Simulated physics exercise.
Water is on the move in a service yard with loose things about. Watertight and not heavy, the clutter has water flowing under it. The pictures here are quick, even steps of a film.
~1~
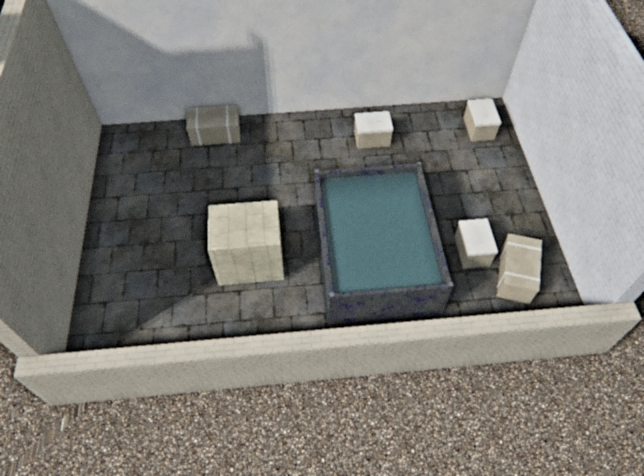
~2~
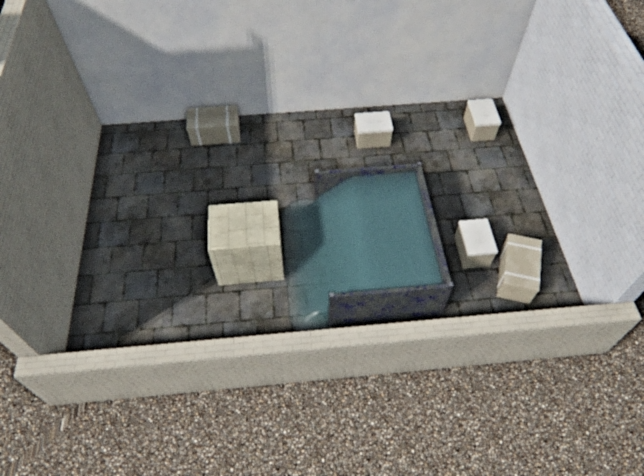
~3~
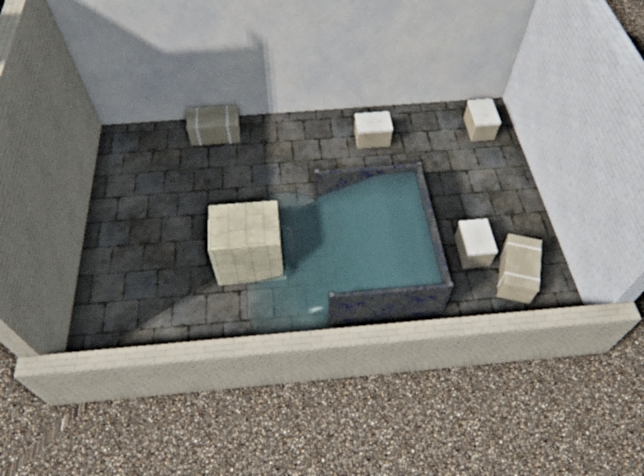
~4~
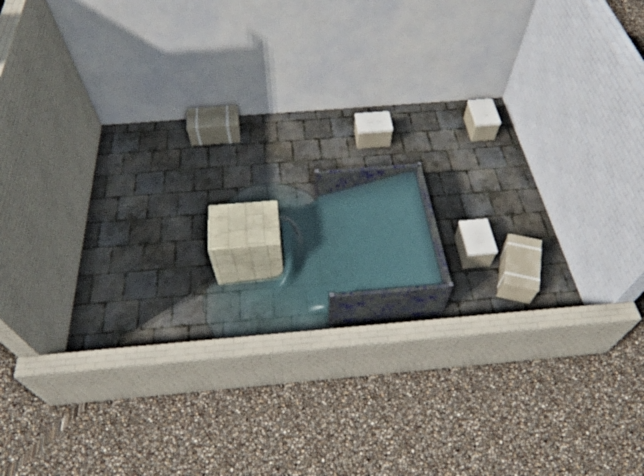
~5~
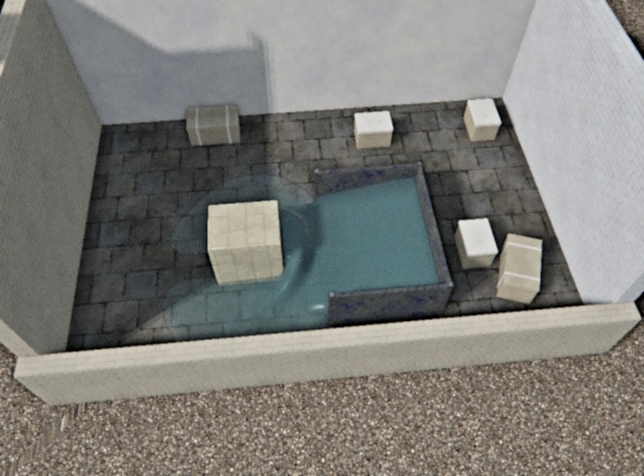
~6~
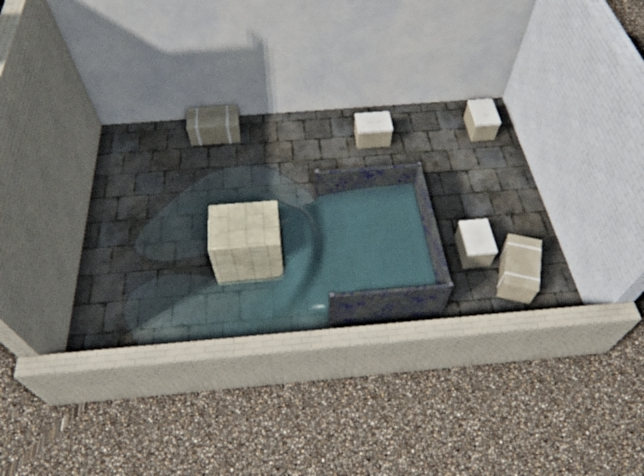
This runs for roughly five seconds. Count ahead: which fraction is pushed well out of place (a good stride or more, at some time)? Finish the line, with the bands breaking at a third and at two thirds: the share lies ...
The share lies below a third.
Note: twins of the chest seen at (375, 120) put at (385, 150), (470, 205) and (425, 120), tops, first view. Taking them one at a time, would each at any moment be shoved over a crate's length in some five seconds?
In sequence: Hardly budges; hardly budges; hardly budges.
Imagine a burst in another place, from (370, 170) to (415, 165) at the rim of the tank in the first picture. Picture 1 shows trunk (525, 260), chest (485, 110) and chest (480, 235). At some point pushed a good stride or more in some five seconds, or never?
First stays short of it, second covers that distance, third covers that distance.
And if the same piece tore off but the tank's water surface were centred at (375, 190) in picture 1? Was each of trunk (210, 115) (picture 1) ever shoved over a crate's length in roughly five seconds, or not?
As for that object, it got carried that far.
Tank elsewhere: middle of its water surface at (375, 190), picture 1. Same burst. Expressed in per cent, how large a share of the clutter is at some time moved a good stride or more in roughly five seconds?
My guess is about 40 percent of them.
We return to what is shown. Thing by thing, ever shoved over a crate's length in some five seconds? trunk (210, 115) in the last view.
Looks like the full distance to me.
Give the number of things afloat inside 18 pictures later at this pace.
The figure is 0.
A moment on, 0 of 5 are well off their spots; 0 afloat.
Next, 0 of 5 are well off their spots; 0 afloat.
Later, 0 of 5 are well off their spots; 0 afloat.
In the end, 1 of 5 are well off their spots, and 1 have been at some point; 0 afloat.
